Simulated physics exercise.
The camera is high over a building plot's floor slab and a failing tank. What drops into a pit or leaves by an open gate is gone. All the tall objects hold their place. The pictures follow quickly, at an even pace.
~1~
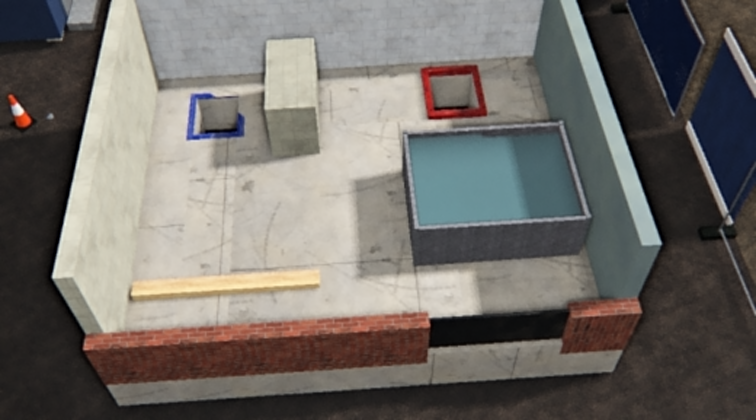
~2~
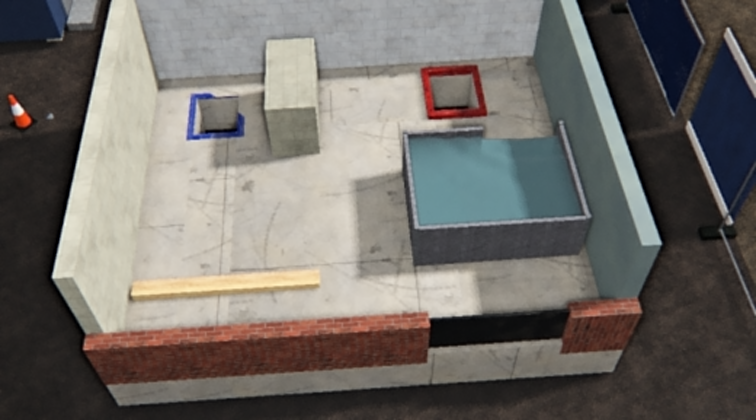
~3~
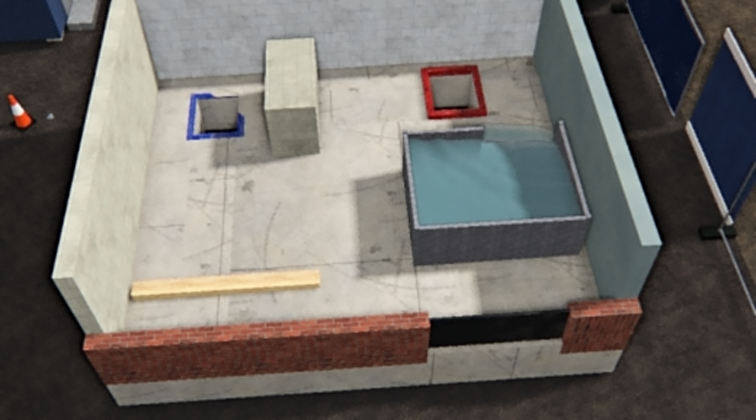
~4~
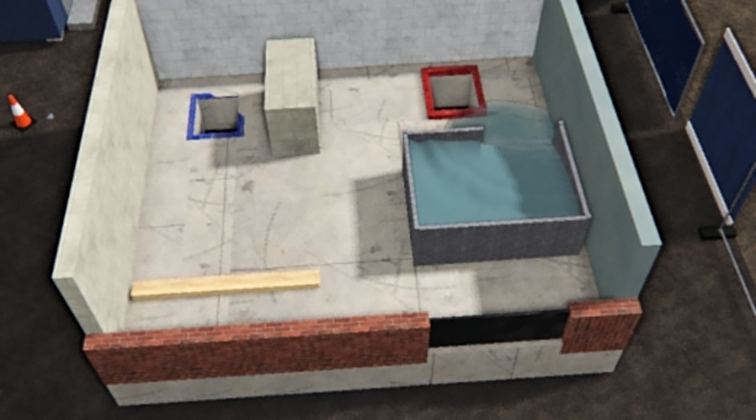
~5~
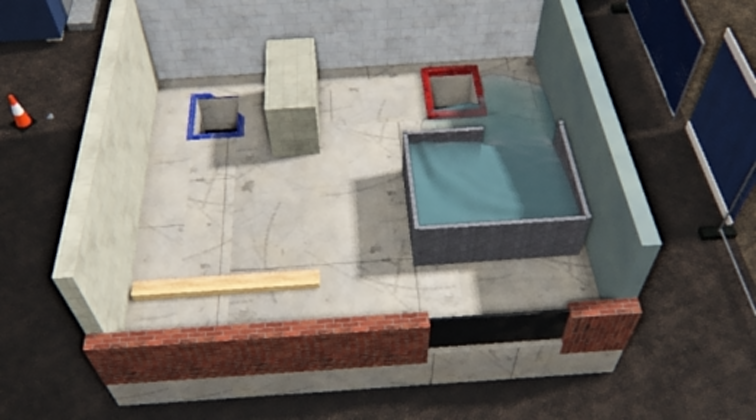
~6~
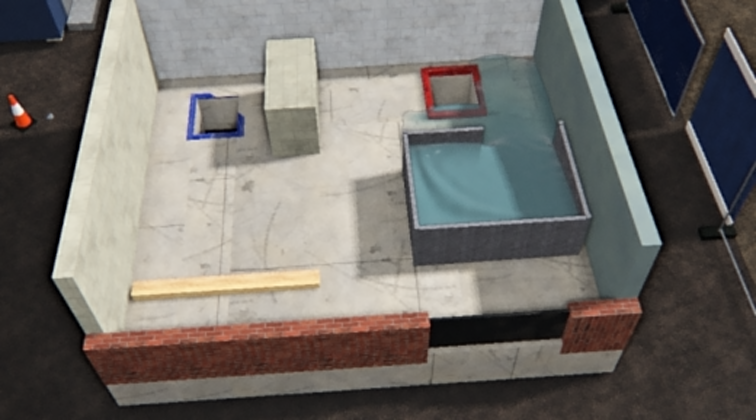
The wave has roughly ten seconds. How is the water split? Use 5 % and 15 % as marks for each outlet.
One by one: The gate takes under 5 %; the red pit takes over 15 %; the blue pit takes under 5 %.
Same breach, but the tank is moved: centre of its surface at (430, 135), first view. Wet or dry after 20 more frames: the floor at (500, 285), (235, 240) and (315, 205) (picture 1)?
One after the other: Dry, not flooded, free of water.
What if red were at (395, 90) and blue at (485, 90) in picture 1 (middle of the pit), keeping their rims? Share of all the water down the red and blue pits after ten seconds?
Parts in a hundred: Red 8, blue 65.
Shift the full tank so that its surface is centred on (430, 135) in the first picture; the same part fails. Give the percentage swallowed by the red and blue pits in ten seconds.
Per cent: Red 45, blue 4.
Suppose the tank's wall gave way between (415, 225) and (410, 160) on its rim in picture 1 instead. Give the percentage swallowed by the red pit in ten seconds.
Parts in a hundred: Red 0.
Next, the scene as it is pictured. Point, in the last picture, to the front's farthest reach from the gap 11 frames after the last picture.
Close to (278, 76).
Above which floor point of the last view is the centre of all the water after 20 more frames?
Roughly at (469, 158).
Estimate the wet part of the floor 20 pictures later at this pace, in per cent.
Near 40 in a hundred.
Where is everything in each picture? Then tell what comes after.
Still water in the tank at (492, 176), in the first picture.
Water pours out on the tank's far side and has run to a hidden place, in the second picture.
Water pours out on the tank's far side and has run to a hidden place, in the third picture.
Water pours out on the tank's far side and has run to (486, 105), in the fourth picture.
Water pours out on the tank's far side and has run to (487, 79), in the fifth picture.
Water pours out on the tank's far side and has run to (515, 58), in the sixth picture.
A moment on, water covers 20 % of the floor; the gate 0 %, the red pit 3 %, the blue pit 0 %.
Next, water covers 25 % of the floor; the gate 0 %, the red pit 11 %, the blue pit 0 %.
Then, water covers 40 % of the floor; the gate 0 %, the red pit 24 %, the blue pit 0 %.
Later, water covers 75 % of the floor; the gate 0 %, the red pit 34 %, the blue pit 2 %.
In the end, water covers 90 % of the floor; the gate 0 %, the red pit 36 %, the blue pit 3 %.
